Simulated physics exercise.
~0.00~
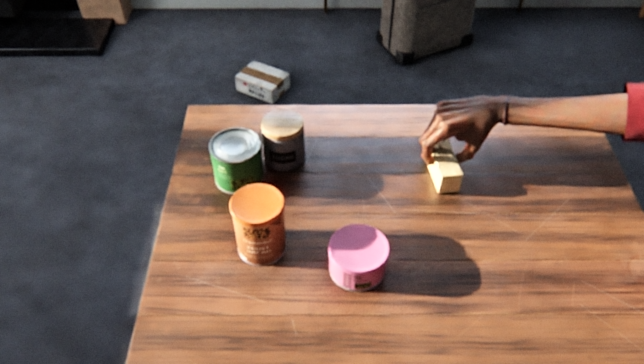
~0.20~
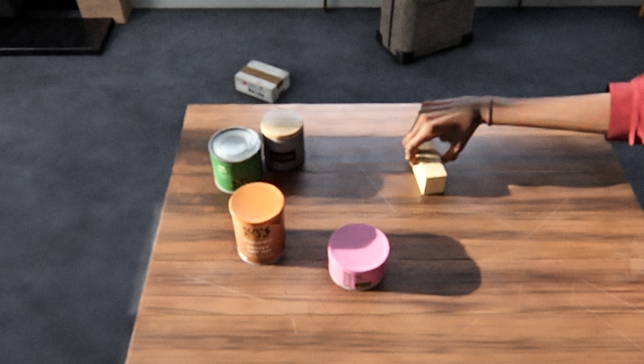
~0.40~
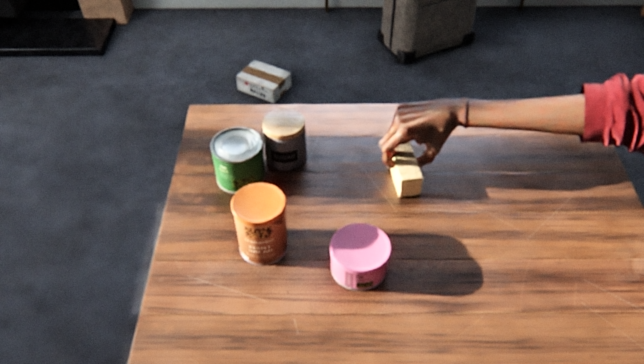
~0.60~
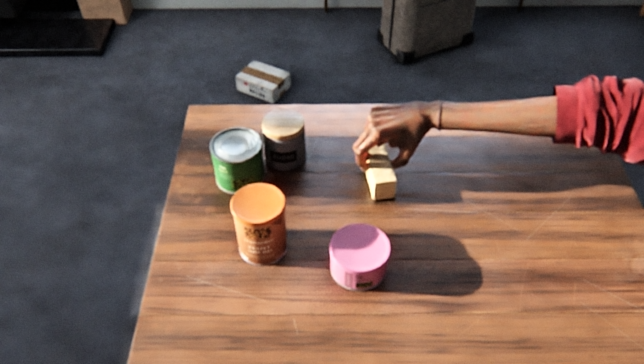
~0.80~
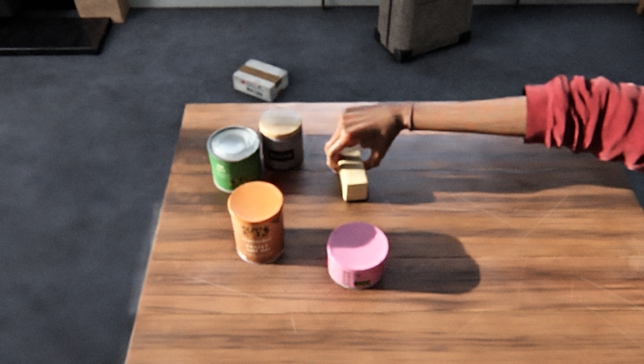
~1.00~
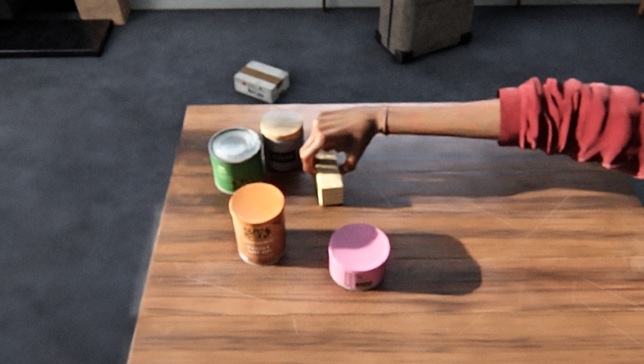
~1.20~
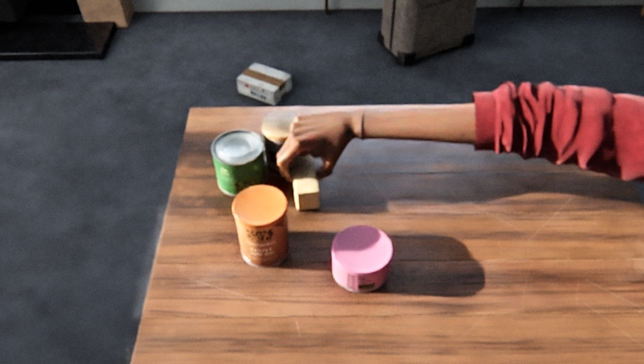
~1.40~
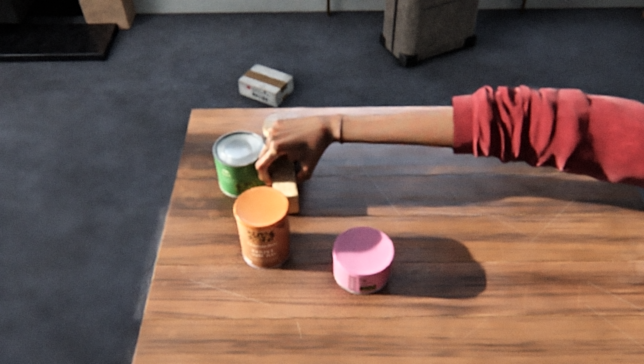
Hand in a red sleeve sliding a small pale block left across a wooden table, ending beside unmoved orange and green tins.
